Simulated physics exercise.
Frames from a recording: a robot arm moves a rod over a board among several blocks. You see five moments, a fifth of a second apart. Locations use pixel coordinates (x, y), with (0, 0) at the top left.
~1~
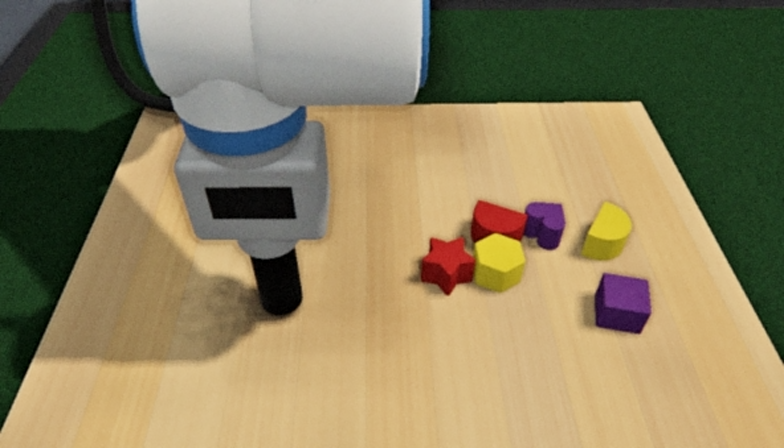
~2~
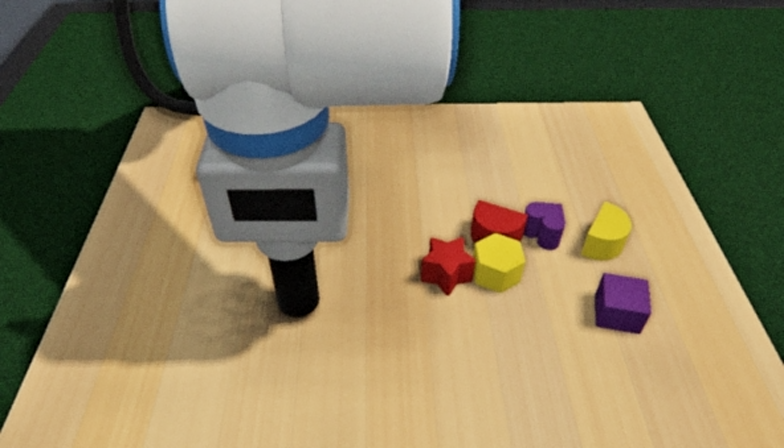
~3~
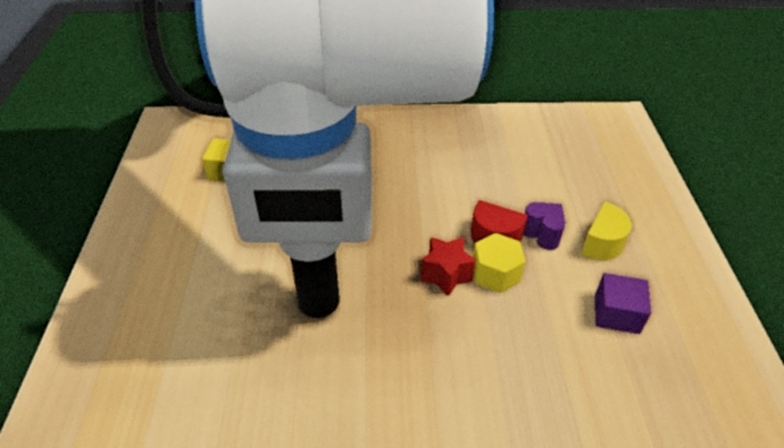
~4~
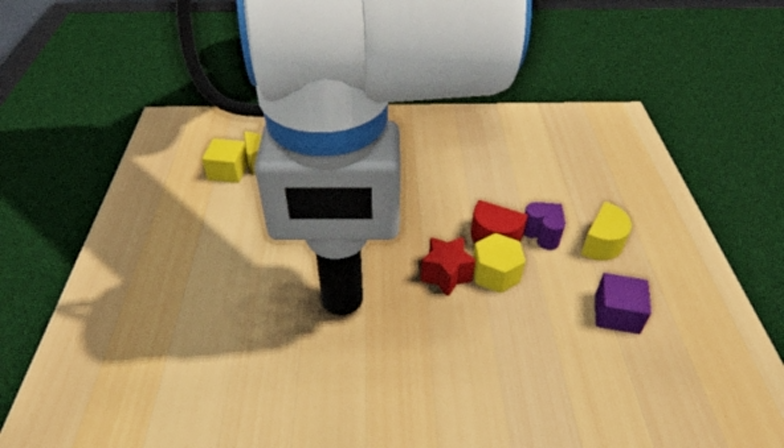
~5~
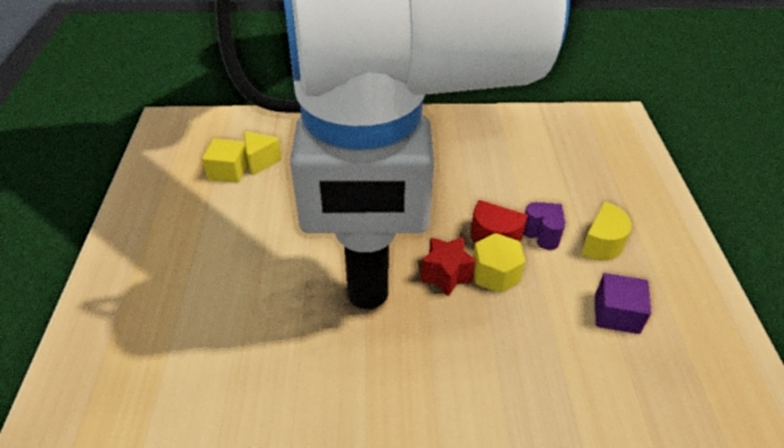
In this clip, a robot arm moves a black rod steadily rightward over a wooden board toward a red star block, revealing two yellow blocks behind it, while the red, yellow and purple blocks on the right stay still.
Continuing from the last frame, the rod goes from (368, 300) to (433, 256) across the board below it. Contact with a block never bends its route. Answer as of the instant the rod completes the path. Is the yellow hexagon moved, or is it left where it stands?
The yellow hexagon is moved.
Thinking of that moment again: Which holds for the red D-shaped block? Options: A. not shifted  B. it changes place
(A)
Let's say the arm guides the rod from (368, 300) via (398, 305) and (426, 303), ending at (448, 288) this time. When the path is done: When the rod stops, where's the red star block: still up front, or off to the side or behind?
It remains before the rod.
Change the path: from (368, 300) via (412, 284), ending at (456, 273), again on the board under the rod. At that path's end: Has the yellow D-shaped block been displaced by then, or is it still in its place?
The push misses it.
The first path, step by step. Halfway along, rod (403, 270); nothing pushed yet.
At the end, rod (434, 249); red star block (467, 253), turned 20° clockwise; red D-shaped block not moved; yellow hexagon (513, 253), turned 15° anticlockwise.
